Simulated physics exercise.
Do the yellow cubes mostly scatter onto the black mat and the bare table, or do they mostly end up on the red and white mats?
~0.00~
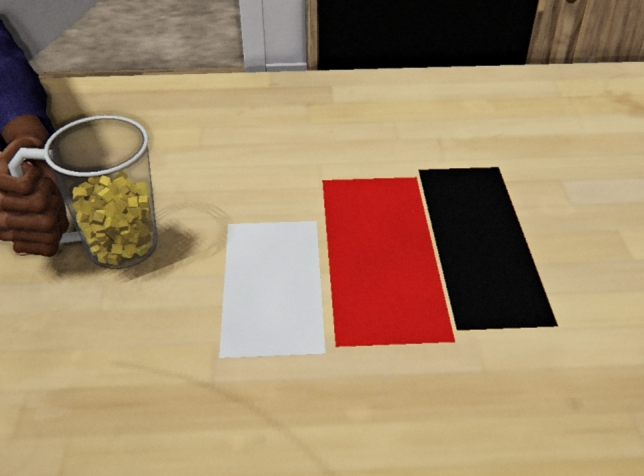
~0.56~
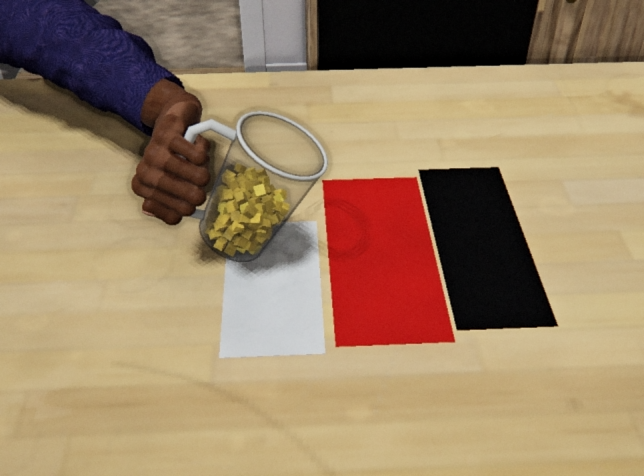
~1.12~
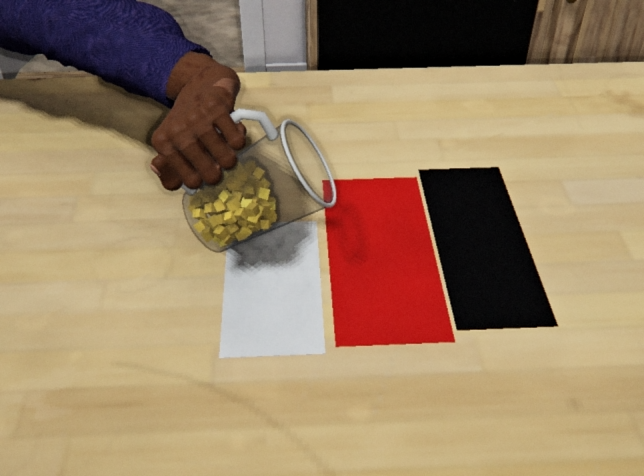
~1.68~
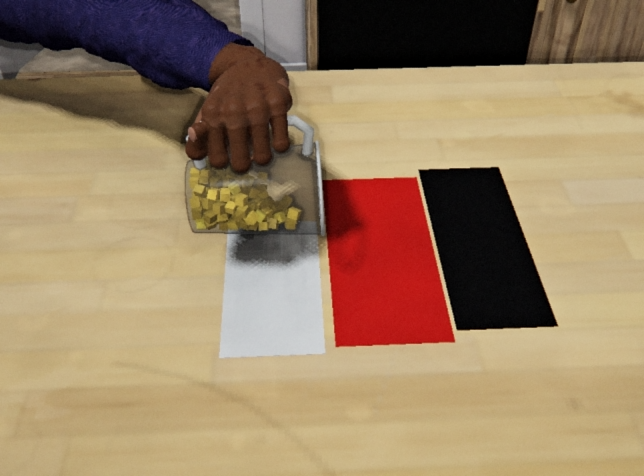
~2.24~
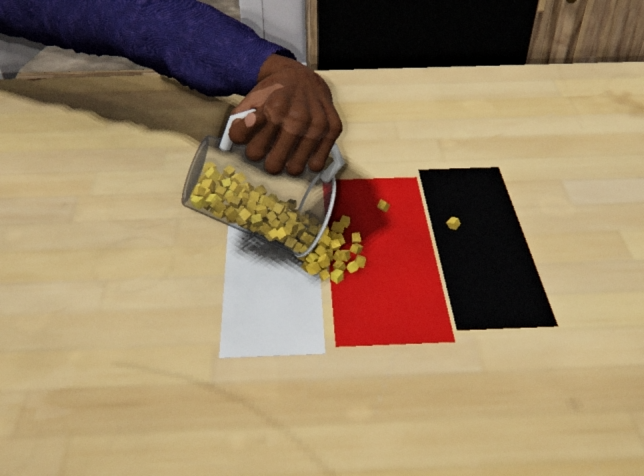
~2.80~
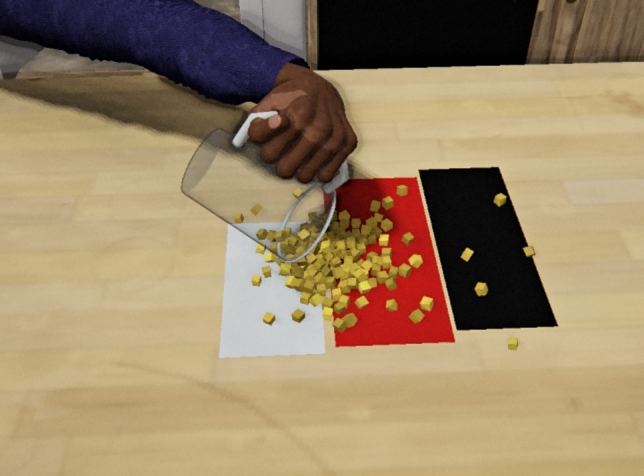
They mostly end up on the red and white mats, each of which gets a large share. Only a few cubes reach the black mat or the bare table.
